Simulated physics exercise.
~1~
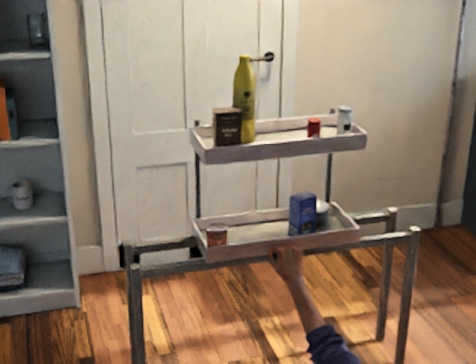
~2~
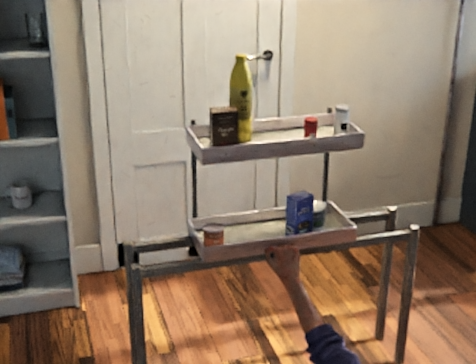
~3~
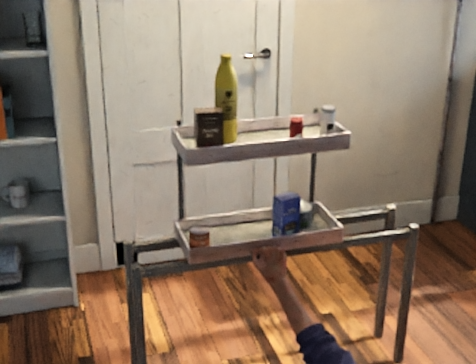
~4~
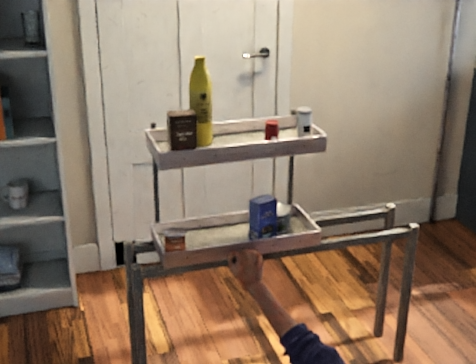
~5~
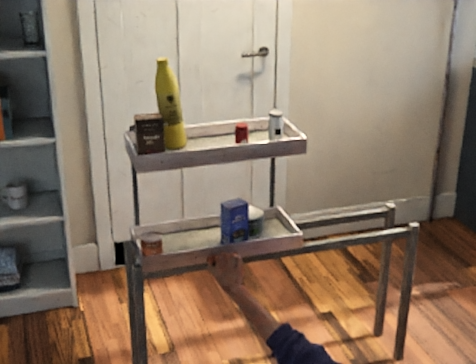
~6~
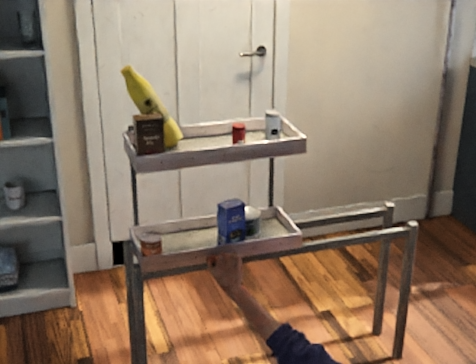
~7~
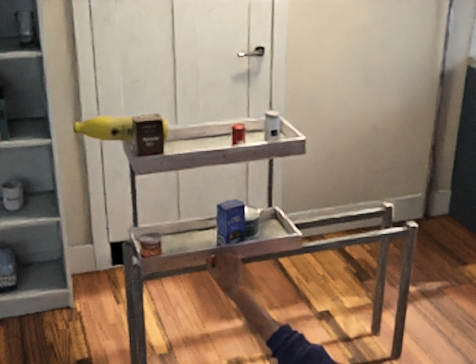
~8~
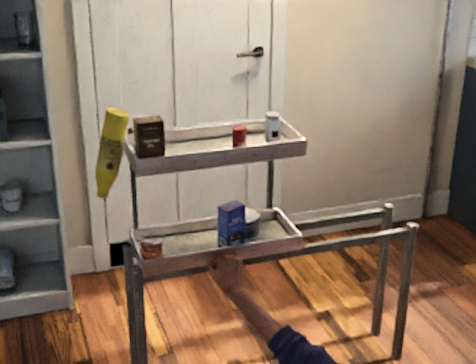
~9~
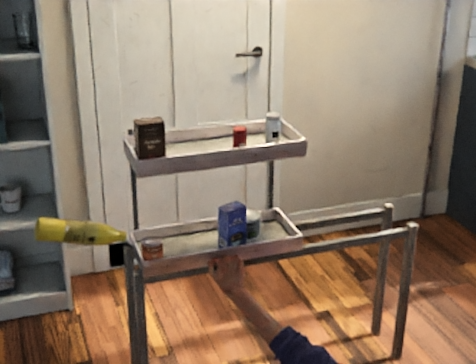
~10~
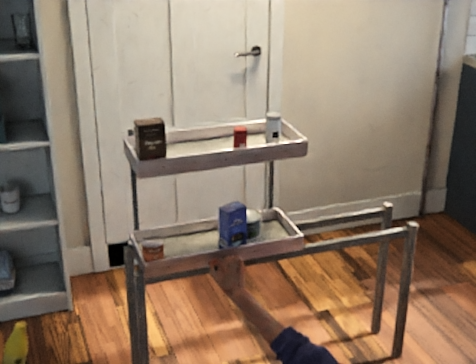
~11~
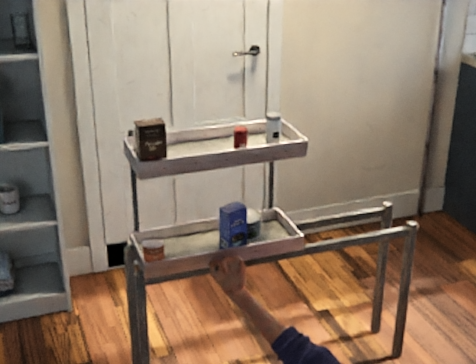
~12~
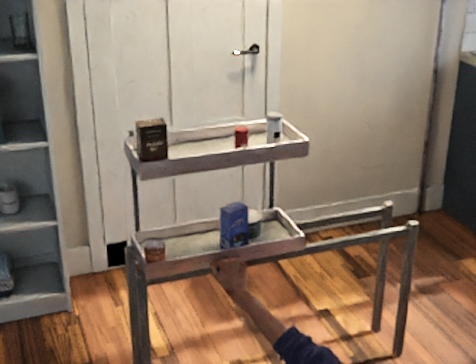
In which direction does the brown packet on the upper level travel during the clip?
The brown packet travels to the left, riding along upright with the tray.
